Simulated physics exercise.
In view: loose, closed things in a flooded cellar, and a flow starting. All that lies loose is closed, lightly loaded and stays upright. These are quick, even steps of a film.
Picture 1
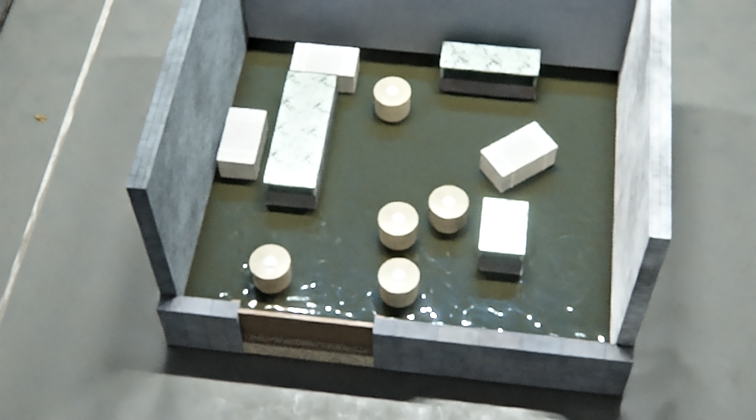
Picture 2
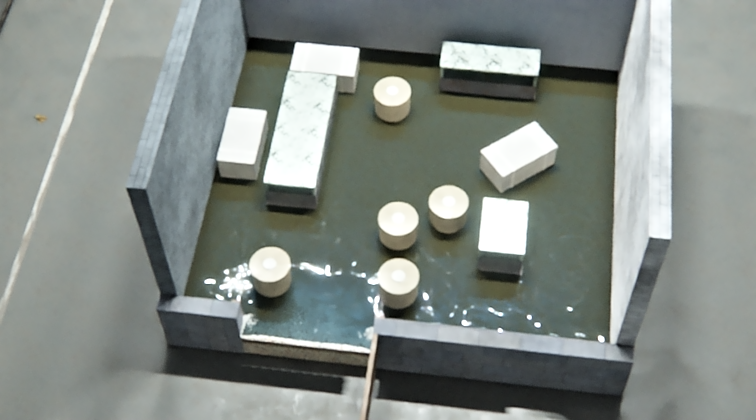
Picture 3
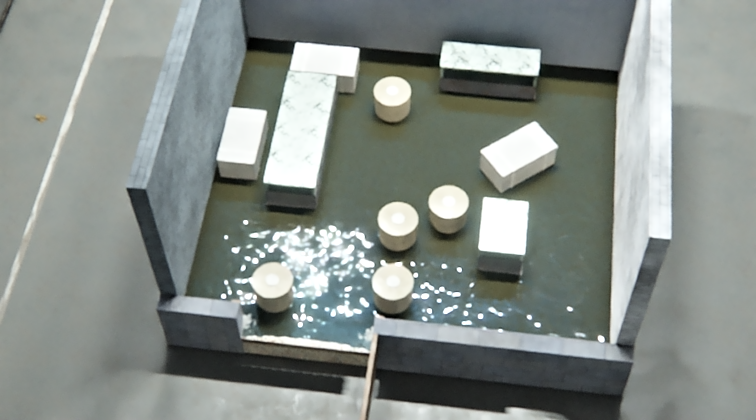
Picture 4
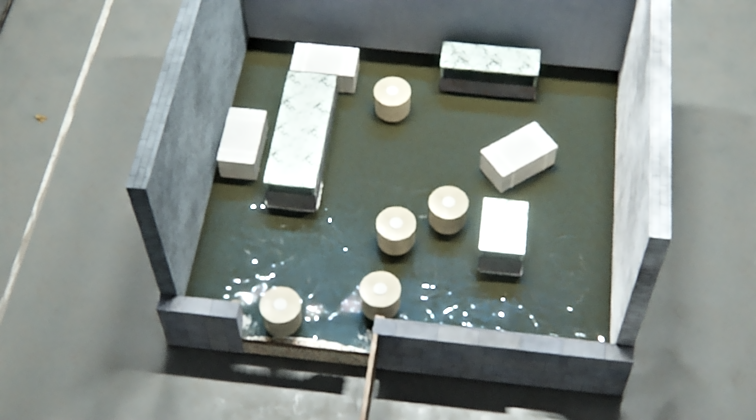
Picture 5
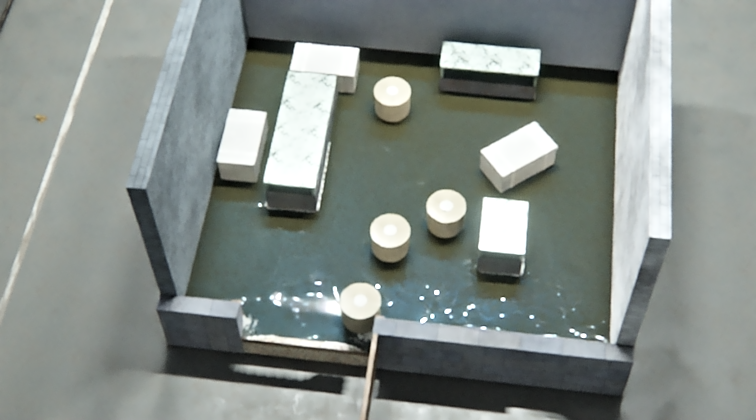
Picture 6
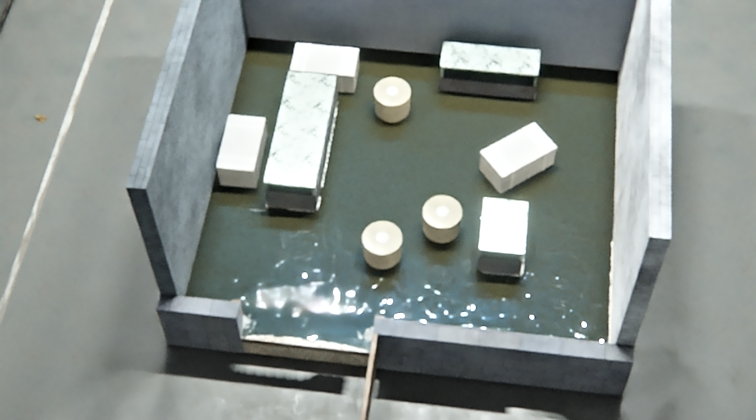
In a small walled basin of dark water, pale round tubs and rectangular blocks sit scattered as a panel in the front wall swings open. Glints ripple across the water near the gap, and the two nearest tubs drift toward it and pass out of view, one after the other, while two more tubs edge slightly forward.
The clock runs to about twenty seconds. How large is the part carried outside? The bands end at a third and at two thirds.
Share: Two thirds or above.
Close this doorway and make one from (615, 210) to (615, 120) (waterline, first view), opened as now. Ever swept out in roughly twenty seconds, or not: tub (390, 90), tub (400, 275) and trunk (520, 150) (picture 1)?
As listed: Yes, gone, out.
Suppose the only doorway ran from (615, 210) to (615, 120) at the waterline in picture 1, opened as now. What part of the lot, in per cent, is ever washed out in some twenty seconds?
Near 60 in a hundred.
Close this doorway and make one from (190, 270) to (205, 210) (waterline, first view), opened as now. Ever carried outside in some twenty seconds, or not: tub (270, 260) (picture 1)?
Verdict: Yes.
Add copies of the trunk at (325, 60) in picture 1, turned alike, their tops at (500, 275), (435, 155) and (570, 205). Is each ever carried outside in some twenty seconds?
As listed: Out, through, left behind.
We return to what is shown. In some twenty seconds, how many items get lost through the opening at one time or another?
That makes 7.
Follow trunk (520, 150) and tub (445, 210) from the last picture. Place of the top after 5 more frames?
At about (496, 163) and (408, 244).
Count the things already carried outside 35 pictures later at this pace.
The number is 6.
A moment on, 2 of 8 are out; 6 afloat.
Next, 4 of 8 are out; 4 afloat.
Later, 6 of 8 are out; 2 afloat.
In the end, 7 of 8 are out; 1 afloat.
